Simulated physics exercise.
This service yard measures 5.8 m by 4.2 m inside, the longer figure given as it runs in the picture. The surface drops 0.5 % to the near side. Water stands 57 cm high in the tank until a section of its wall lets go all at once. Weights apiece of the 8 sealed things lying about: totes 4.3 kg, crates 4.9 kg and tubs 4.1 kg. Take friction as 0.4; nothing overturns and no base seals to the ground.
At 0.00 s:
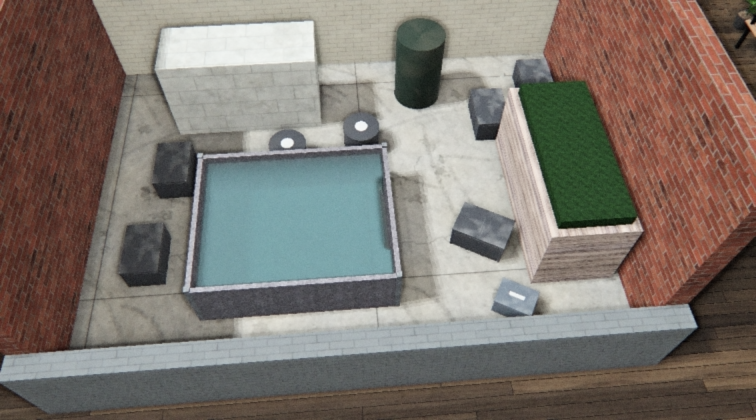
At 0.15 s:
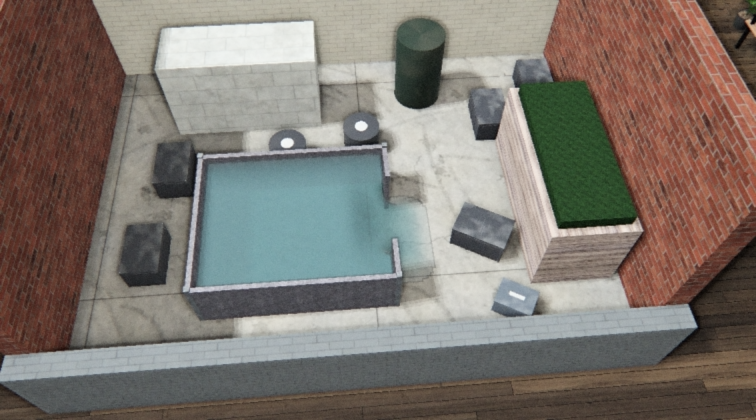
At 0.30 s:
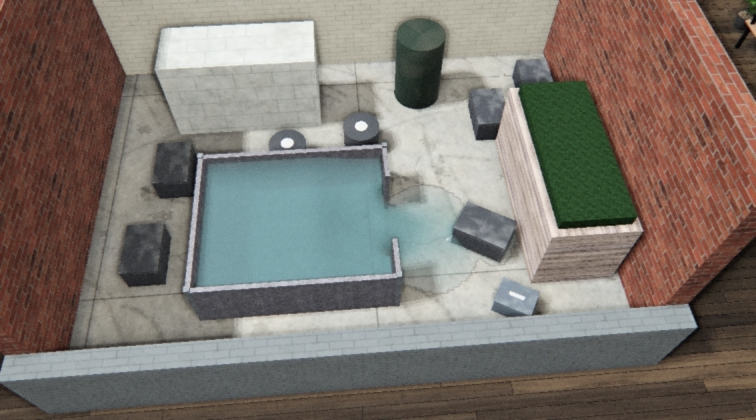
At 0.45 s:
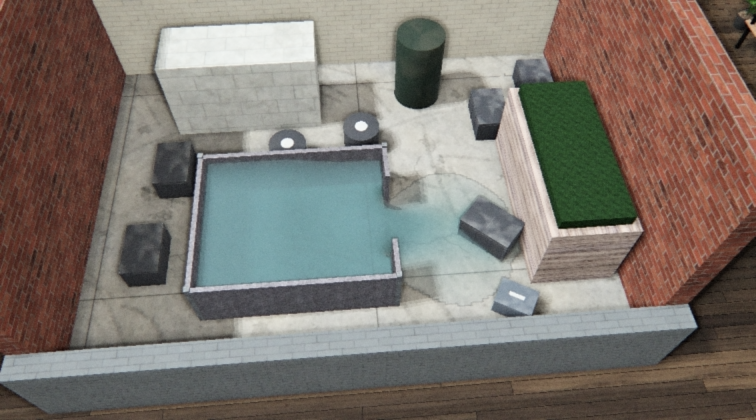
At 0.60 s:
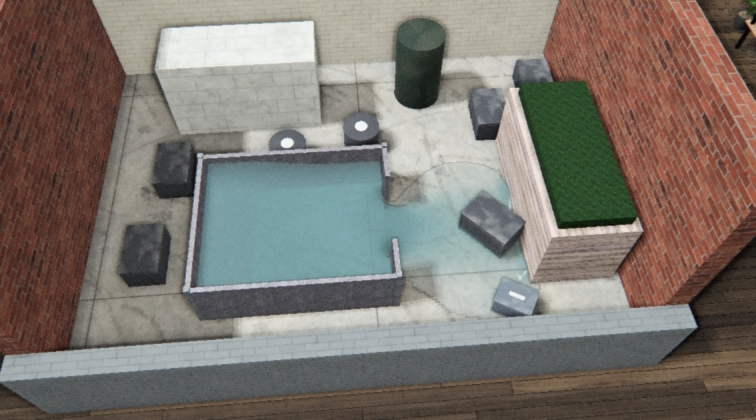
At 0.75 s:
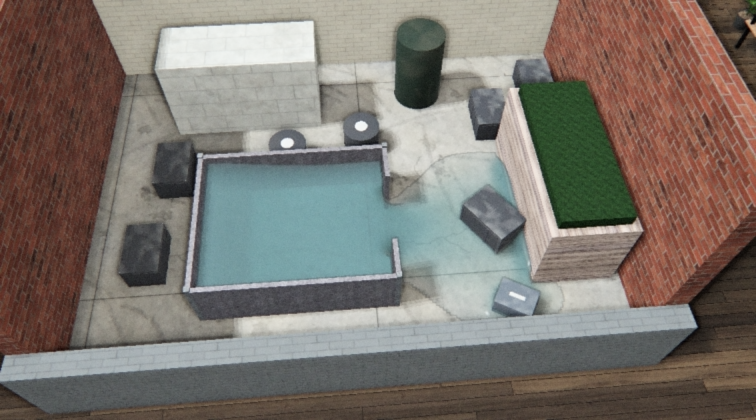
In a walled service yard, a rectangular tank of water stands among dark grey blocks, with a green-topped planter on the right. A gap opens in the tank's right wall and water spreads across the paving toward the planter, surrounding the nearest dark crate, which shifts slightly to the right and turns.
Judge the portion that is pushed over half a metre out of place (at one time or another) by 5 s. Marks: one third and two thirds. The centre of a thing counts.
It is from one to two thirds.
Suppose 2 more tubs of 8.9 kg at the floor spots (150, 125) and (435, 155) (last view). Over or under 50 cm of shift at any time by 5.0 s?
In that order: Less, past it.
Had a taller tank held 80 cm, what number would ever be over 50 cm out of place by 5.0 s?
Then 5.
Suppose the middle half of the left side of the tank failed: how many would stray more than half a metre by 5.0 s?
In that case 4 of them.
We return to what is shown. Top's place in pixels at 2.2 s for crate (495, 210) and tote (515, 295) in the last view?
Around (478, 109) and (602, 277).
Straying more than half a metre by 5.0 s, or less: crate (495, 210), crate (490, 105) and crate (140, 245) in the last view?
In turn: More, more, less.
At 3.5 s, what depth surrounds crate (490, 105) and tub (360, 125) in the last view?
About 13 and 2 cm.
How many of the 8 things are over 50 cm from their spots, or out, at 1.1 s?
0 of them.
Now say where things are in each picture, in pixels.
A crate at (484, 224), on the bottom; a tote at (517, 296) rests on the ground; 3.2 m2 under water; 0 of 8 have shifted, in the first frame.
A crate at (484, 224) rests on the ground; a tote at (517, 296), on the bottom; 3.6 m2 under water; 0 of 8 have shifted, in the second frame.
A crate at (486, 224), on the bottom; a tote at (517, 296), on the bottom; 4.2 m2 under water; 0 of 8 have shifted, in the third frame.
A crate at (493, 221), on the bottom, 10 cm from its start; a tote at (517, 296) rests on the ground; 5.0 m2 under water; 1 of 8 have shifted, in the fourth frame.
A crate at (494, 217) rests on the ground, 12 cm from its start; a tote at (517, 296), on the bottom; 5.5 m2 under water; 1 of 8 have shifted, in the fifth frame.
A crate at (495, 211), afloat, 16 cm from its start; a tote at (517, 296) rests on the ground; water covers 5.9 m2; 1 of 8 have shifted, in the sixth frame.
After 1.1 s 0 of 8 are over 50 cm from their spots; 1 afloat.
After 2.2 s 3 of 8 are over 50 cm from their spots; 3 afloat.
After 3.5 s 2 of 8 are over 50 cm from their spots; 4 afloat.
After 5.0 s 3 of 8 are over 50 cm from their spots, and 4 have been at some point; 5 afloat.
